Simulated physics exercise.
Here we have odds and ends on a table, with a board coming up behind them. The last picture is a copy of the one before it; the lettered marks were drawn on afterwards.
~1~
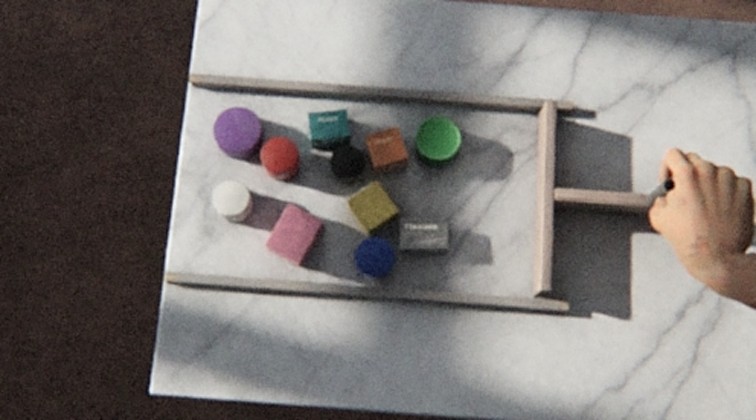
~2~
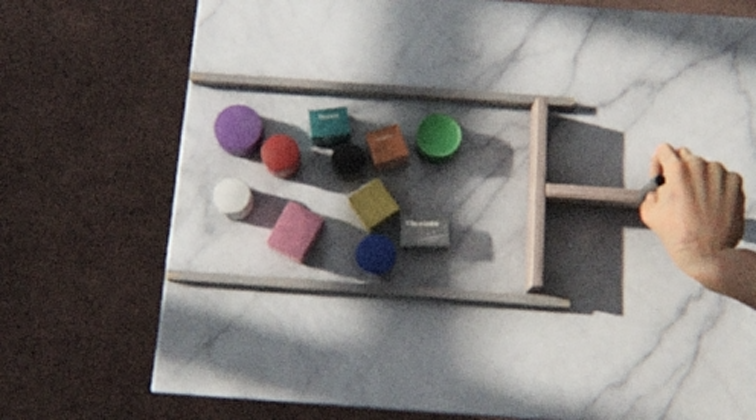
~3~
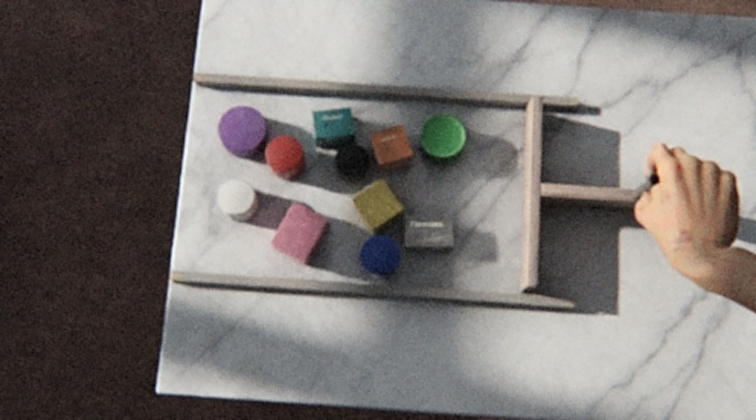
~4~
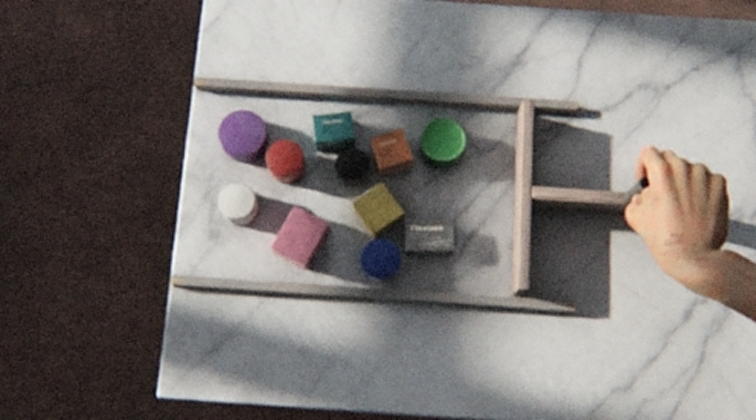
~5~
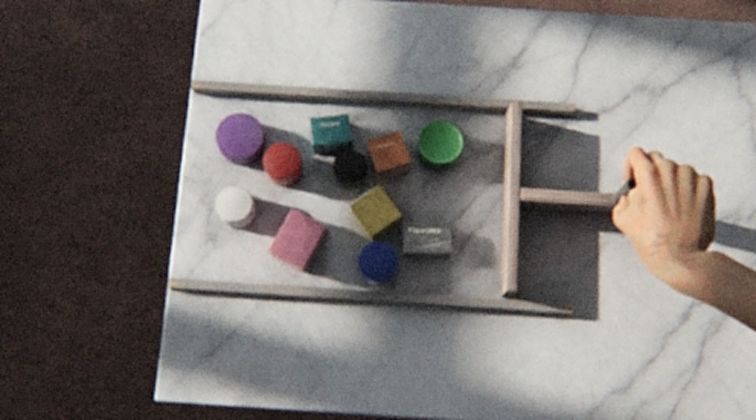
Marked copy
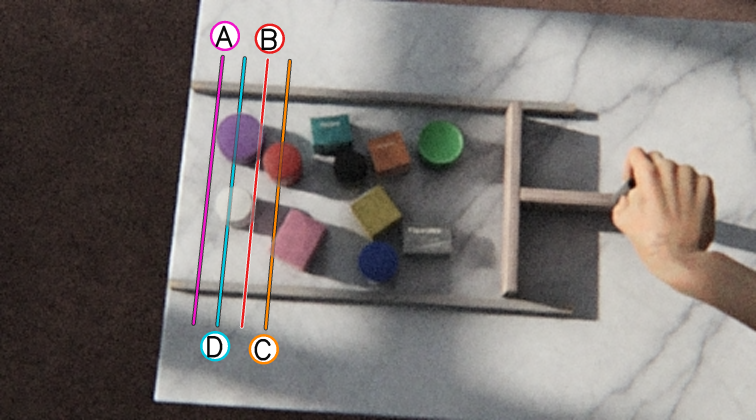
The footage shows small colourful tins, blocks and pots scattered between two rails on a marble table, while a hand at the right slowly pushes a wooden board by its handle leftward, narrowing the gap to the unmoved objects.
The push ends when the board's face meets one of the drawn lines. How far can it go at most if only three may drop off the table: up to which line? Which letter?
It should halt at B.
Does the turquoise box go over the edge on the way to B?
By then, no.
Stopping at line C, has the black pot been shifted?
By then, yes.
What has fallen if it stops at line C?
It is the purple tin.
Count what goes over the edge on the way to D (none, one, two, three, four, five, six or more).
Six or more.
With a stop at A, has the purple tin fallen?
Yes.
On the marked copy, A at (209, 186); B at (255, 188); C at (278, 190); D at (232, 187).
With B. Early on, board (421, 188); blue pot (366, 271); black pot (328, 177).
Further on, board (329, 182); white tin (221, 203); purple tin (230, 137).
At the end, board (256, 178); white tin over the edge; purple tin over the edge; two fallen.
As for the rest, A drops seven; C is within the limit but short; D drops six.
